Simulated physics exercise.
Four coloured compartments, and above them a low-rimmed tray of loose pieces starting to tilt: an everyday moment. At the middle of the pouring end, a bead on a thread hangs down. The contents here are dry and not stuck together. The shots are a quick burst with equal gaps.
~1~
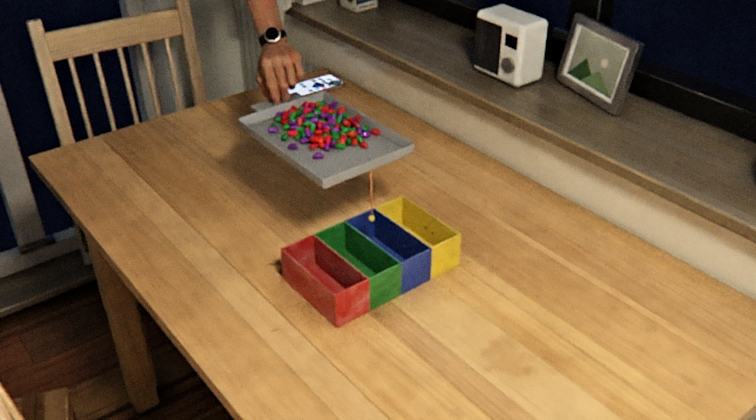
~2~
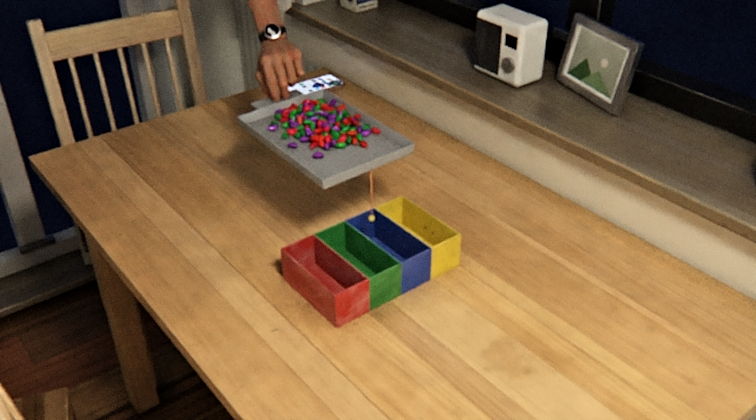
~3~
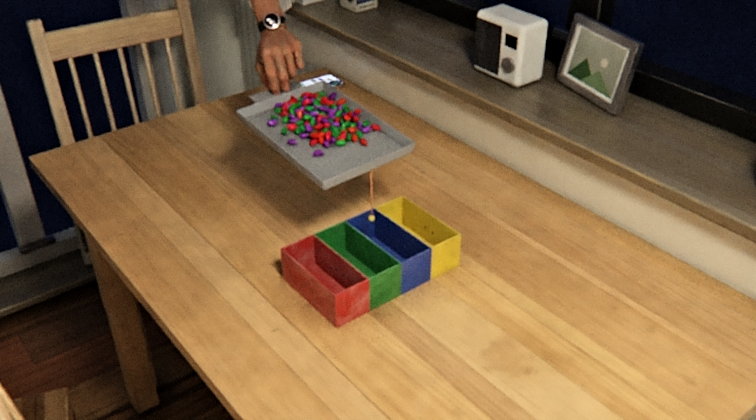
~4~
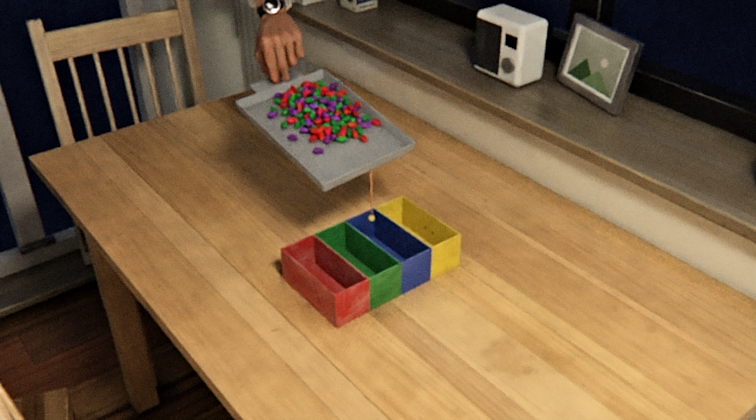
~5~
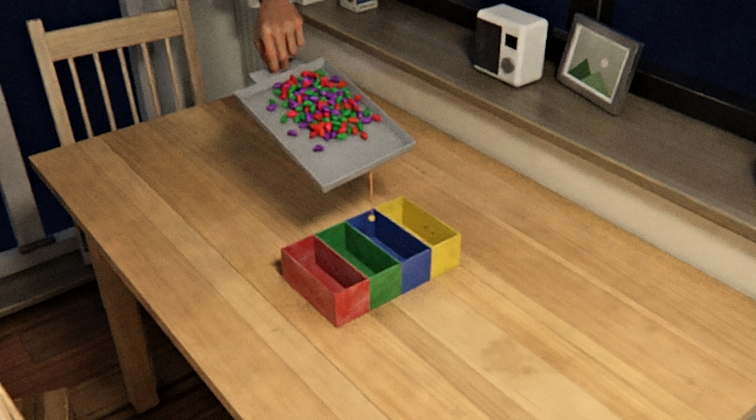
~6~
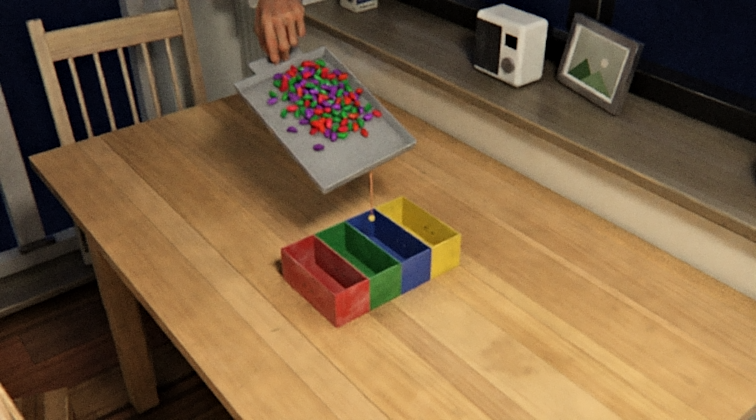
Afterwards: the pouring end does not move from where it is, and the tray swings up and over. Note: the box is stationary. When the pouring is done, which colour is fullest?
Fullest: The green cell.
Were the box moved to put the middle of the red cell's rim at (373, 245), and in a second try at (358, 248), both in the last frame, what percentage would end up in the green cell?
Trial 1 around 0 percent, trial 2 around 10 percent.
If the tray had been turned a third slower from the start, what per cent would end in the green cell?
Roughly 60 %.
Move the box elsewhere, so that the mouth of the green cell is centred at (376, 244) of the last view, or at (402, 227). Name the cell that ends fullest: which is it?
The red one, then that red cell.
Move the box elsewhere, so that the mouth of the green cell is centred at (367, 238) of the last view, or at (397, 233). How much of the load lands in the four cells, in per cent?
You'd get about 100 per cent first and about 50 per cent second.
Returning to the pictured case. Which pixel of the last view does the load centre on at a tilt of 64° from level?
About (342, 158).
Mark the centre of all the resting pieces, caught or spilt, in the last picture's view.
Centre at rest: Close to (362, 280).
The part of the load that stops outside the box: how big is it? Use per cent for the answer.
Near 0 in a hundred.
Shortly afterwards, tray tipped steeply; all but a few on the tray; a little falling or outside the box.
Next, tray tipped past a quarter turn; near two thirds on the tray; a little in the green cell; a little in the red cell; a little in the blue cell; only a few falling or outside the box.
Some moments later, tray tipped past a quarter turn; near half in the green cell; near a quarter in the red cell; near a quarter in the blue cell; only a few falling or outside the box.
In the end, tray tipped past a quarter turn; near half in the green cell; near a quarter in the red cell; near a quarter in the blue cell; none at all in the yellow cell; only a few outside the box.
